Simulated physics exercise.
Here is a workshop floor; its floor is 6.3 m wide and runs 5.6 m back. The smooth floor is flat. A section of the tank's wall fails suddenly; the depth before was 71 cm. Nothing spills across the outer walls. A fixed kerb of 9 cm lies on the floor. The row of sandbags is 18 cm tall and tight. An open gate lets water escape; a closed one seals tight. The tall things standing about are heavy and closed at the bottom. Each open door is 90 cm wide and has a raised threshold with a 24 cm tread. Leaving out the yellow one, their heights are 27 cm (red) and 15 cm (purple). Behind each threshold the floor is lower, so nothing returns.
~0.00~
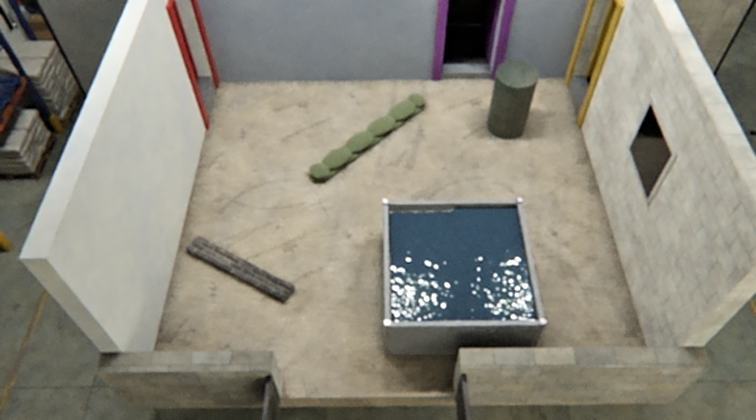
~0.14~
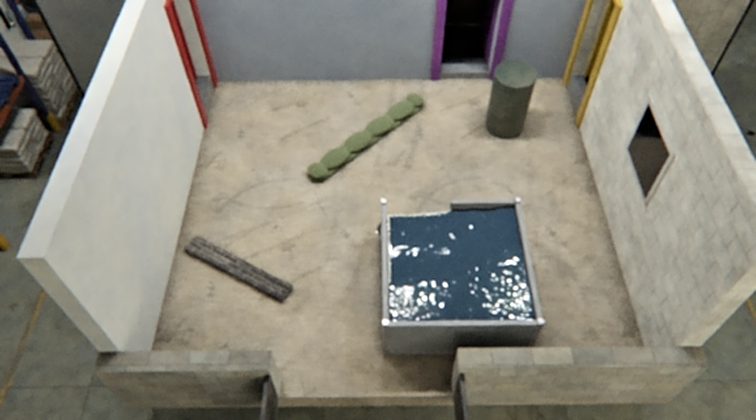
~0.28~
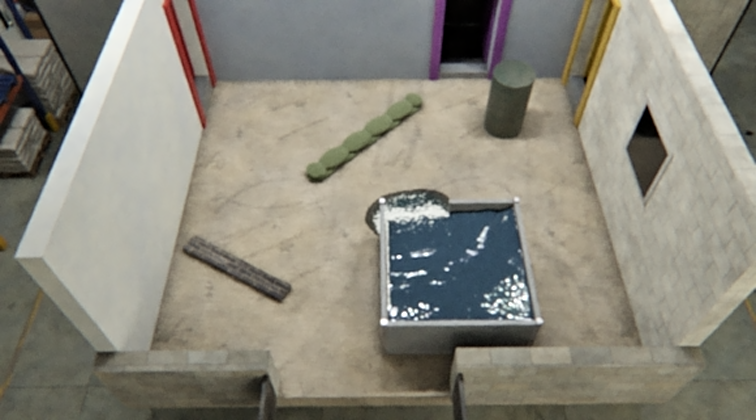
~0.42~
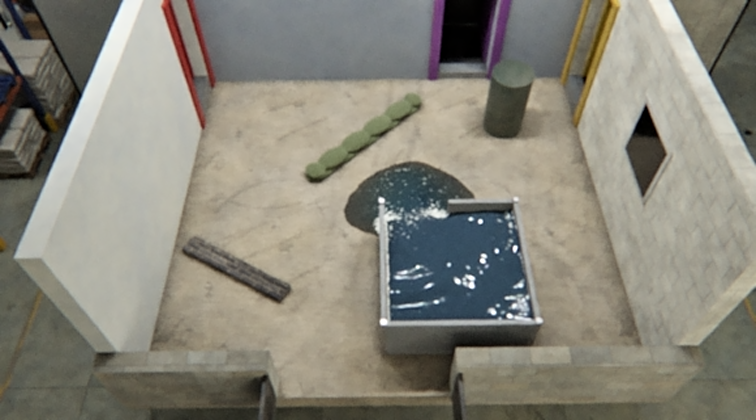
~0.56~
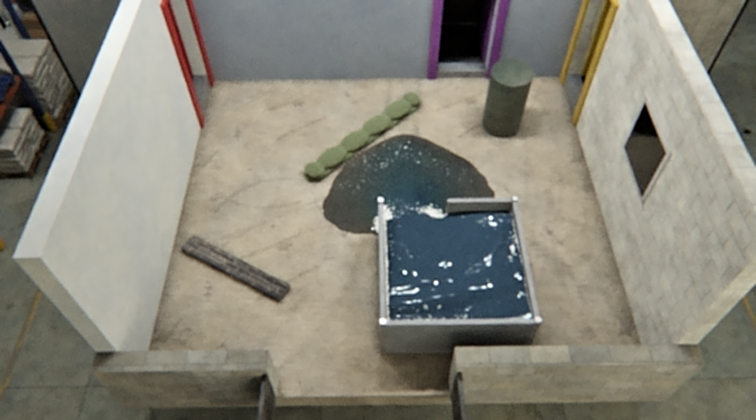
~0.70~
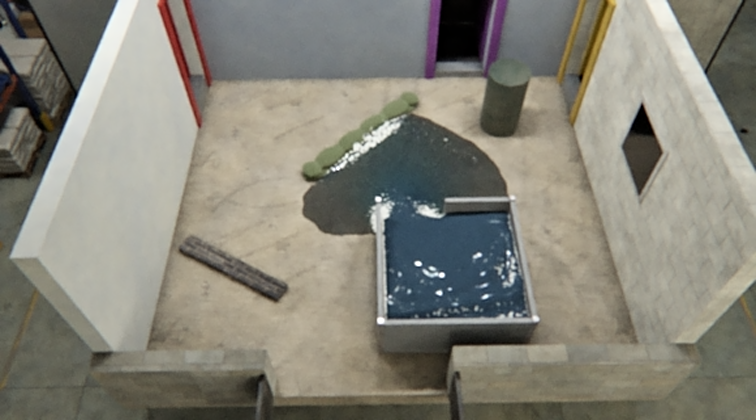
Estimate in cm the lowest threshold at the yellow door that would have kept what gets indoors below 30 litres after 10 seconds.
About 20 cm.
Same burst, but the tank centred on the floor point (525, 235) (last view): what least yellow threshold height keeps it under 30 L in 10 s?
About 10.0 cm.
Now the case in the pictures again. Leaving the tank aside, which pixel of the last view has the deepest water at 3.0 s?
Near (550, 76).
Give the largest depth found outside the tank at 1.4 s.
Up to some 35 cm.
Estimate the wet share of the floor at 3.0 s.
Near 50 per cent is wet.
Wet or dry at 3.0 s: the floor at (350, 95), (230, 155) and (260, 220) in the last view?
In that order: Wet, flooded, flooded.
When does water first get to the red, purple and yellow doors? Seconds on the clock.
Arrival: Red 3.4 s, purple 1.2 s, yellow 2.2 s.
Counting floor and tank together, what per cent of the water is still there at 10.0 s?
Roughly 92 in a hundred.
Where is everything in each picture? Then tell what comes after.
The first picture shows still water, 71 cm deep, in the tank at (458, 261); the yellow door at (589, 56) is dry.
In the second picture, water pours out on the far side and has run 0.4 m, to a hidden place; about 8 cm deep outside, 71 cm at the back.
In the third picture, the front is at (422, 193), 0.8 m from the gap on the far side; 0.8 m2 of floor is wet, 71 cm left at the back.
In the fourth picture, water pours out on the far side and has run 1.4 m, to (405, 166); about 7 cm deep outside, 71 cm at the back.
In the fifth picture, water pours out on the far side and has run 2.0 m, to (399, 139); about 5 cm deep outside, 64 cm at the back.
In the sixth picture, the gap is on the far side, the front 2.5 m out at (406, 118); the back of the tank holds 59 cm; 2.1 m in a straight line remain to the yellow door at (581, 55).
After 1.4 s water covers 25 % of the floor, deepest (35 cm) near (349, 160); it has not reached the yellow door.
After 3.0 s water covers 50 % of the floor, deepest (33 cm) near (550, 76); 23 cm at the yellow door, 1 litre in over its 24 cm threshold.
After 10.0 s water covers 90 % of the floor, deepest (13 cm) near (557, 231); 9 cm at the yellow door, 9 litres in over its 24 cm threshold.
At the yellow door as built, the water arrived by 2.2 s and peaked near 25 cm at 3.4 s.
With a threshold of 18 cm, 44 litres would have come in within the 10 s; with 25 cm, 6 litres. So under 30 litres takes about 20 cm.
